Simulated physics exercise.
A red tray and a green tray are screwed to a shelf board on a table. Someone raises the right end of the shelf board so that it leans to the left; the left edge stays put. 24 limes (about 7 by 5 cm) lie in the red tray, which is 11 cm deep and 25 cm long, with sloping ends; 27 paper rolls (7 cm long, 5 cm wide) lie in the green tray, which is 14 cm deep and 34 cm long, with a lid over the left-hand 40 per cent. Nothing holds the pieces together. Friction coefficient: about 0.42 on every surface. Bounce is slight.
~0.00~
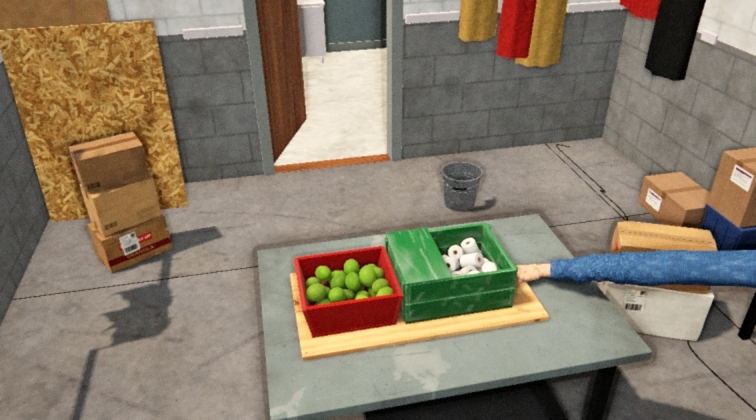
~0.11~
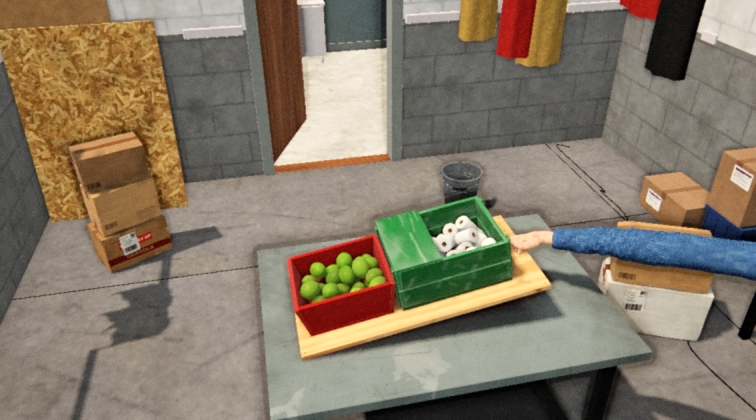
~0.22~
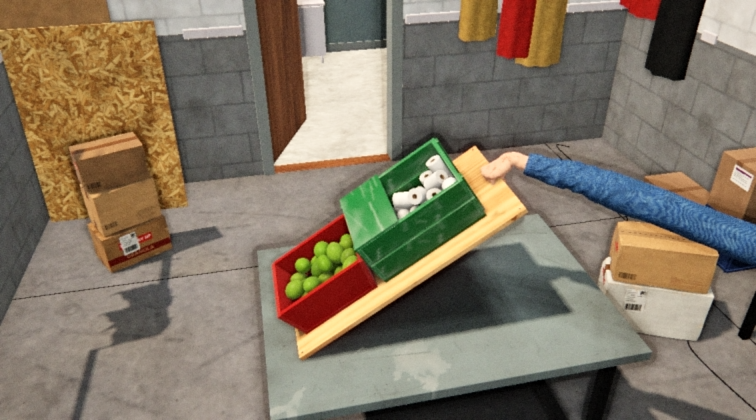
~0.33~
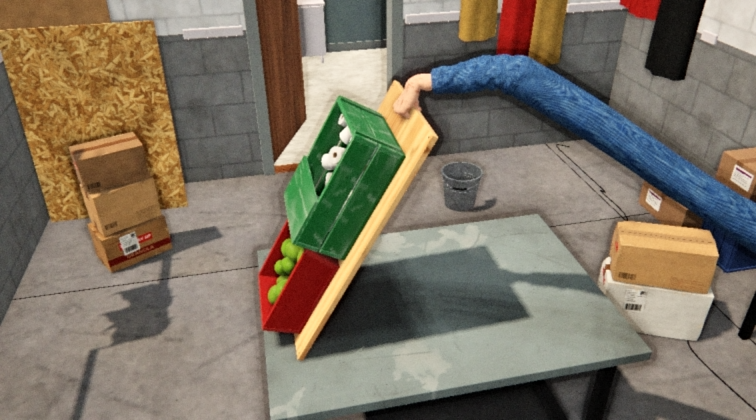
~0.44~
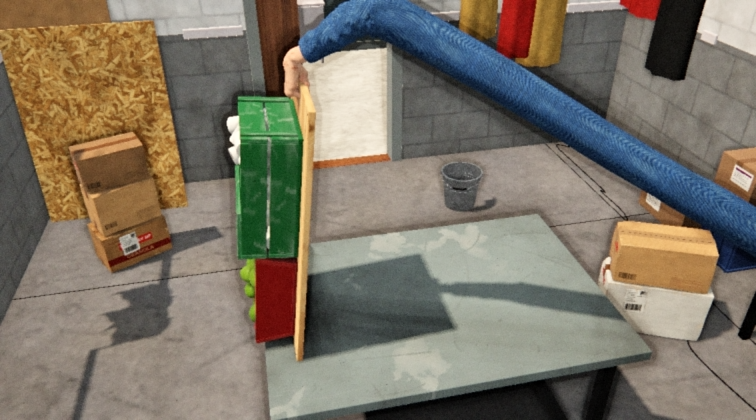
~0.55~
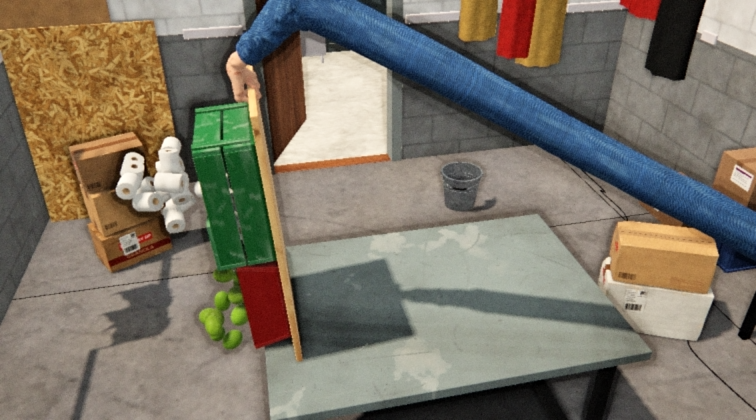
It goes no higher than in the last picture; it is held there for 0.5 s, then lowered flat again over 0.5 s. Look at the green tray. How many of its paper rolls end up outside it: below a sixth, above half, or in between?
Out of the green tray go over half of the paper rolls.
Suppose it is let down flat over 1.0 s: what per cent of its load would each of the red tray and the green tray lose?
In that case red tray 100, green tray 60 per cent.
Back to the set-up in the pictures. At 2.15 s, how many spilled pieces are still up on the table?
Roughly 0.
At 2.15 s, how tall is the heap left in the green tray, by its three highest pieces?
Roughly 6 cm high.
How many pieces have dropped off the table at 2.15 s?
Roughly 40.
After 0.81 s, tilt 93°; red tray 1 in, 23 out and green tray 11 in, 16 out.
After 1.13 s, tilt 87°; red tray 1 in, 23 out and green tray 11 in, 16 out.
After 1.58 s, tilt 0°; red tray 1 in, 23 out and green tray 11 in, 16 out.
When it is over (at 2.15 s), red tray 1 in, 23 out and green tray 11 in, 16 out. Asked share, 16 of 27, 59 per cent.
